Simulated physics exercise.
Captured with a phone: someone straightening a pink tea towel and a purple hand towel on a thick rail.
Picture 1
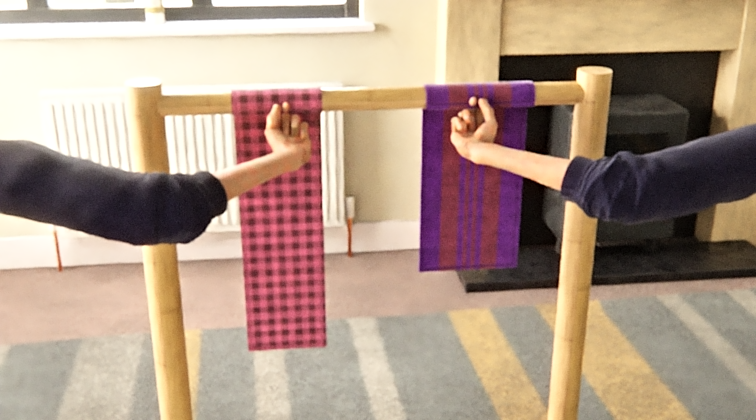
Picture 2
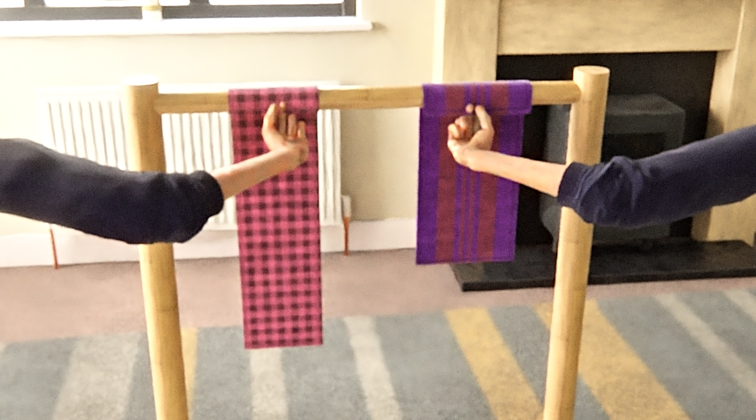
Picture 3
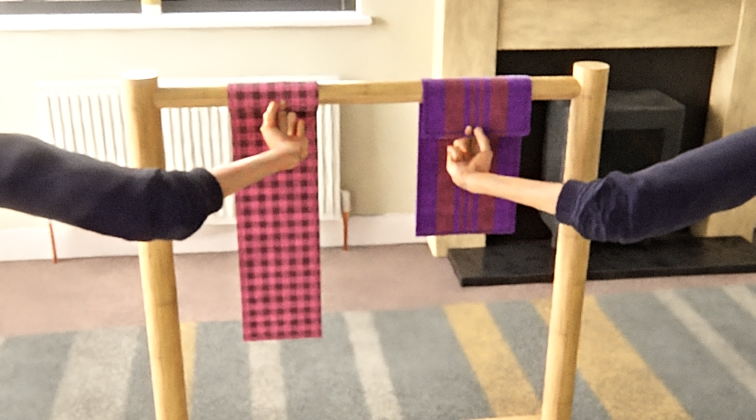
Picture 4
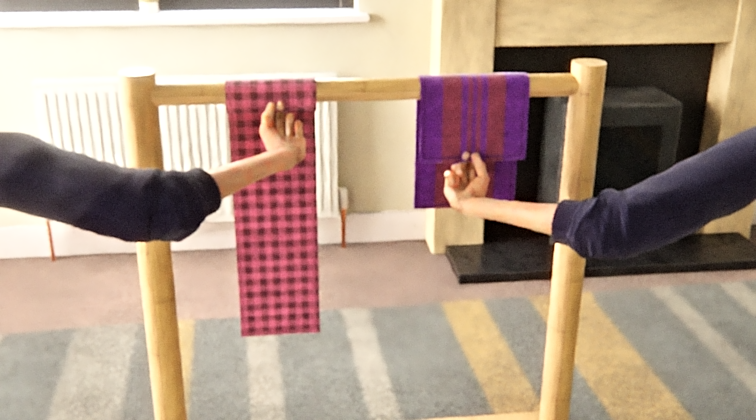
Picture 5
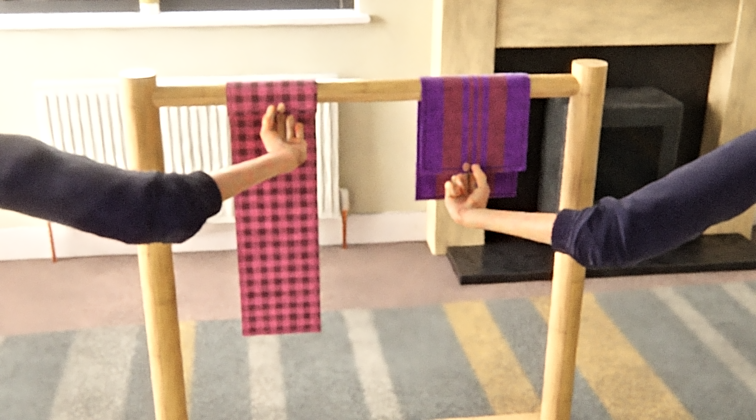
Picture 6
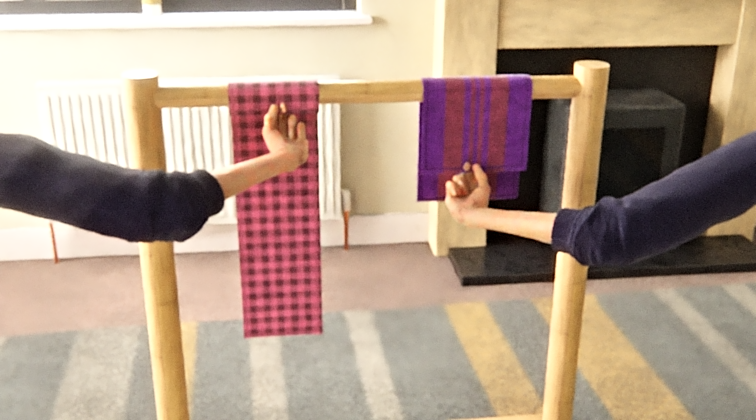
A hand on the right drew the front edge of a purple striped cloth down over a wooden rail, shortening the back, while a hand on the left stayed almost still at a pink checked cloth.
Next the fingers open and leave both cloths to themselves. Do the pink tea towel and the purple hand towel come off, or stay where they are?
One by one: The pink tea towel does not stay up. The purple hand towel never falls.
Then, 0.50 s after the last picture, tea towel clear of the rail and dropping near (285, 378); hand towel still hanging.
Then, 0.78 s after the last picture, tea towel in a heap on the floor; hand towel still hanging.
At rest, tea towel in a heap on the floor; hand towel still hanging. The pink tea towel slips to the floor and the purple hand towel keeps its place.
